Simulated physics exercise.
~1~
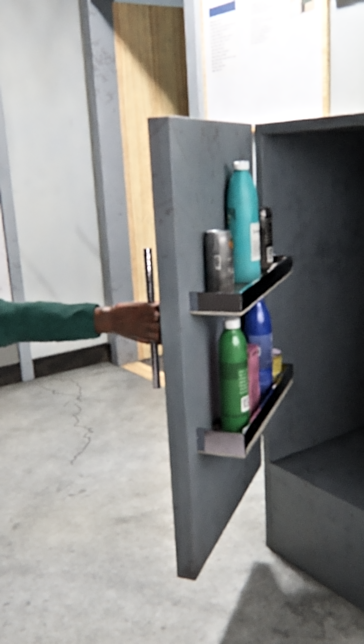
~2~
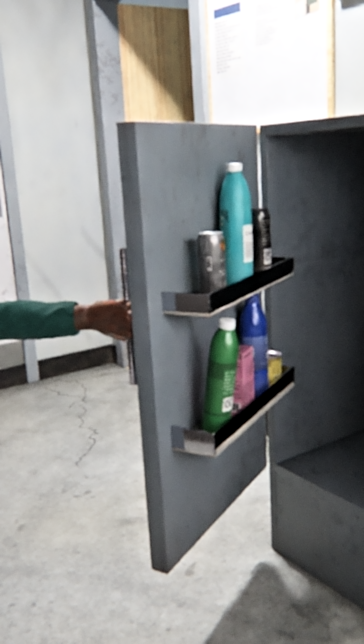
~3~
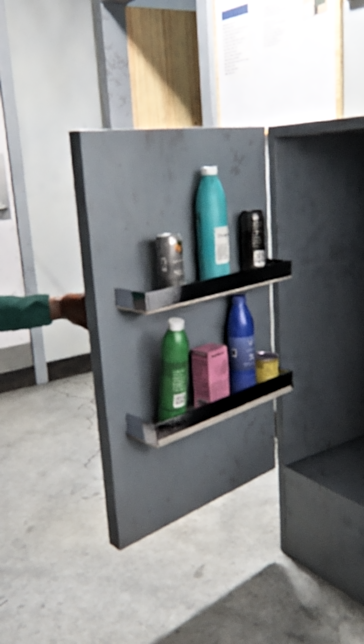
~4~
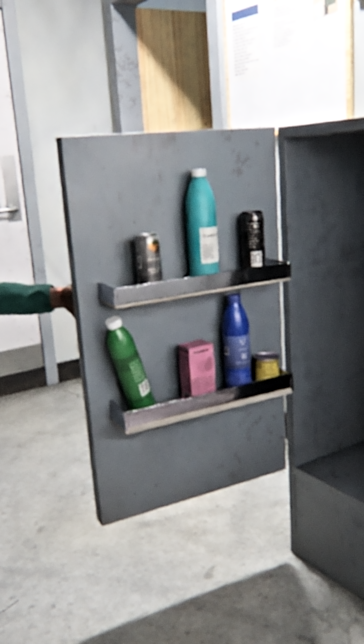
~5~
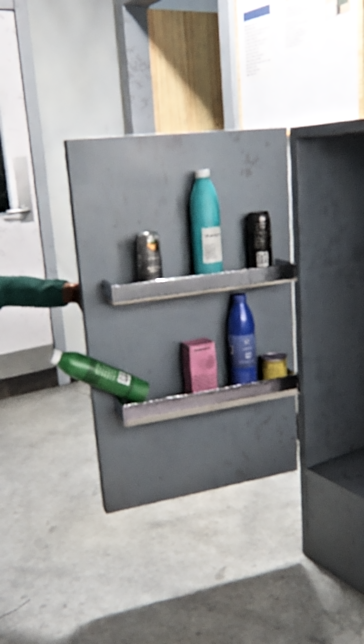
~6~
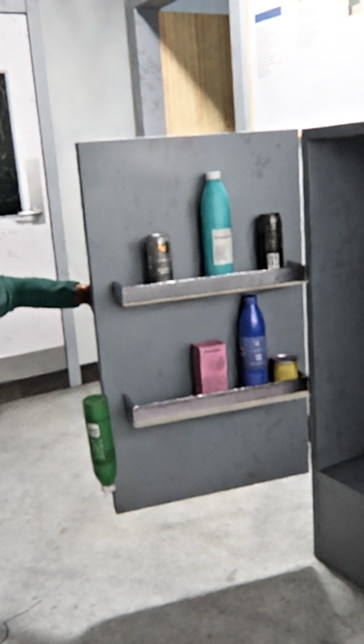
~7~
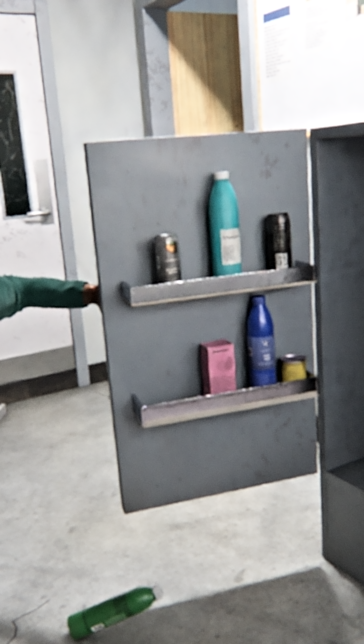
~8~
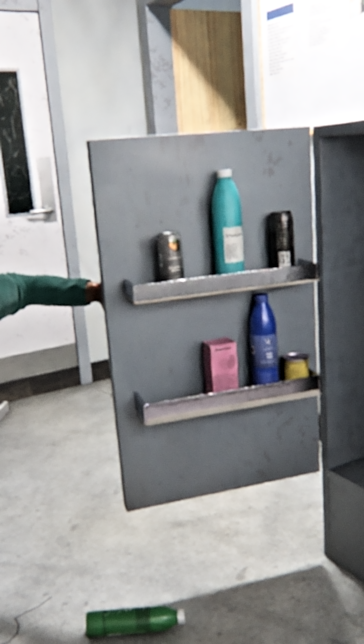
A hand in a green sleeve swung a gray cabinet door outward, and the green bottle on its lower rack tipped left, slid over the end and dropped to the floor, where it lay on its side while the other items stayed put.
